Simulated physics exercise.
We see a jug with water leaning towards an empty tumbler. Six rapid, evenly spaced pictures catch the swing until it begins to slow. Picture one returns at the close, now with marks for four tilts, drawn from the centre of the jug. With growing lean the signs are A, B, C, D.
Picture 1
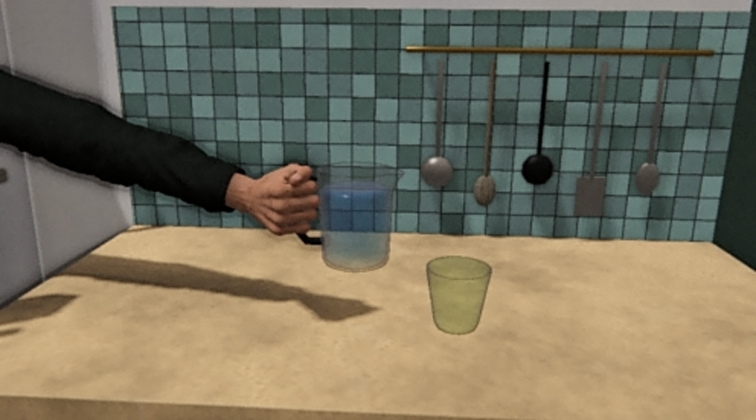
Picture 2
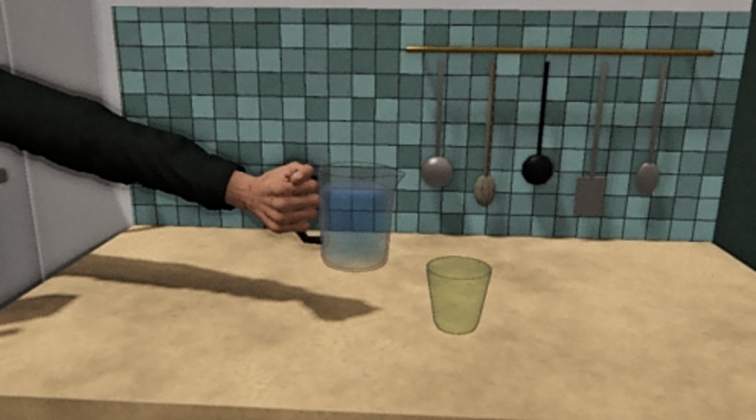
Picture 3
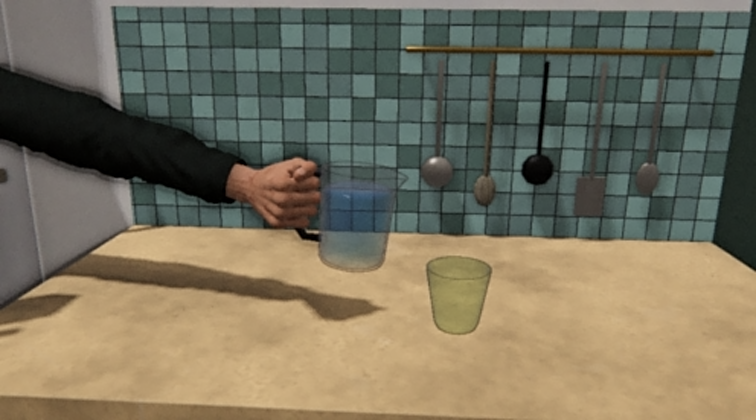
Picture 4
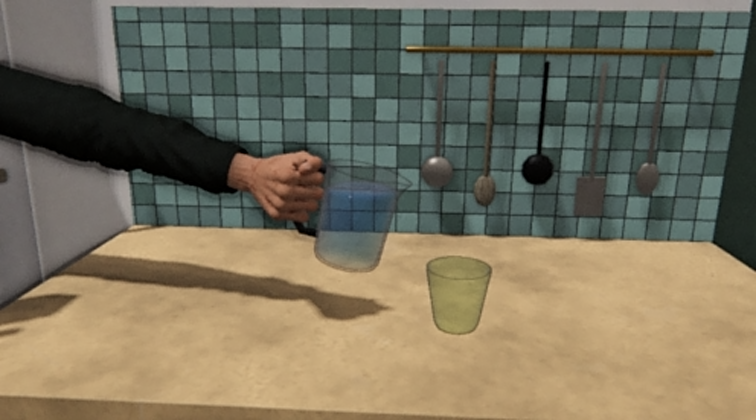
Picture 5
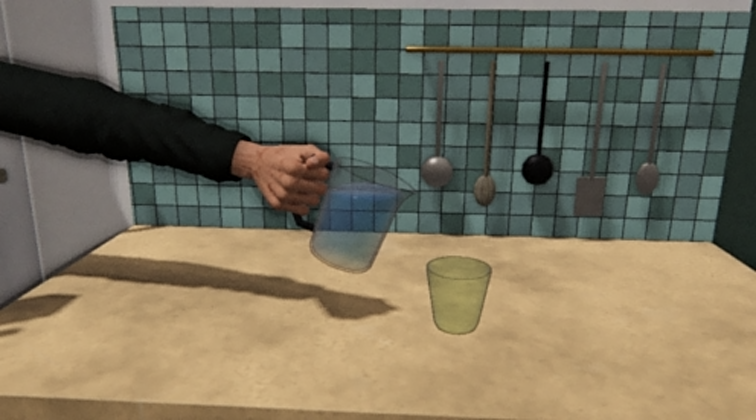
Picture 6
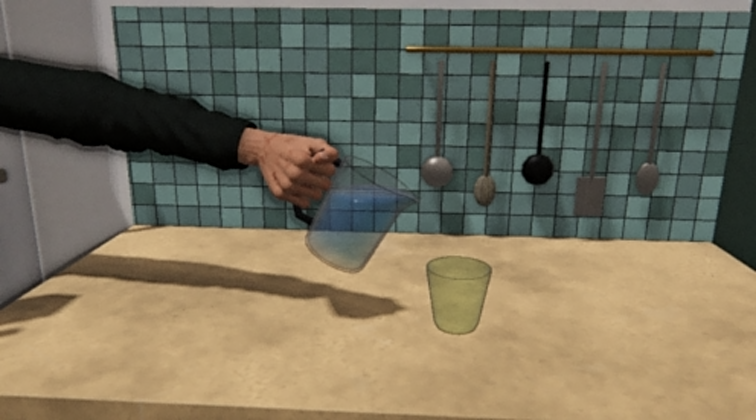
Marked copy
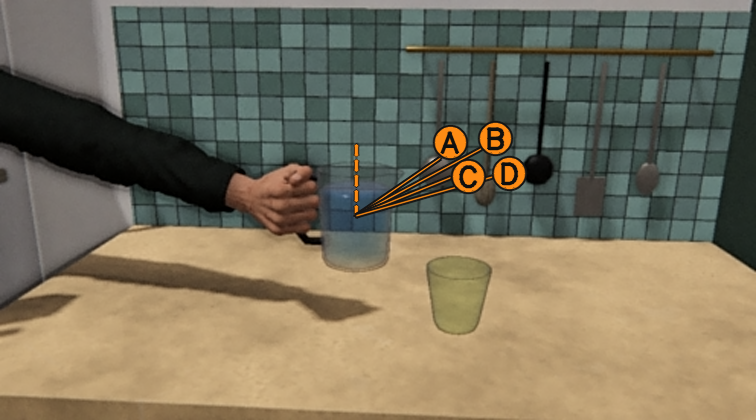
A hand holding a clear jug of blue water upright, then gradually tilting it rightward towards an empty tumbler on a counter.
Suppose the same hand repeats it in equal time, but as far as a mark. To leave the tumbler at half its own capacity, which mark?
Take A.
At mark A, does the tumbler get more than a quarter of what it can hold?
Yes, it does.
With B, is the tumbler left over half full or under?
Over.
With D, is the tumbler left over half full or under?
Over.
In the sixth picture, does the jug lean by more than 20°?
Yes.
In orange, A at (439, 158); B at (481, 148); C at (450, 177); D at (492, 177).
If A is chosen, the tumbler ends with about 47 % of what it can hold.
If B is chosen, the tumbler ends with about 63 % of what it can hold.
If C is chosen, the tumbler ends with about 82 % of what it can hold.
If D is chosen, the tumbler ends with about 91 % of what it can hold; 8 % of the water is spilt.
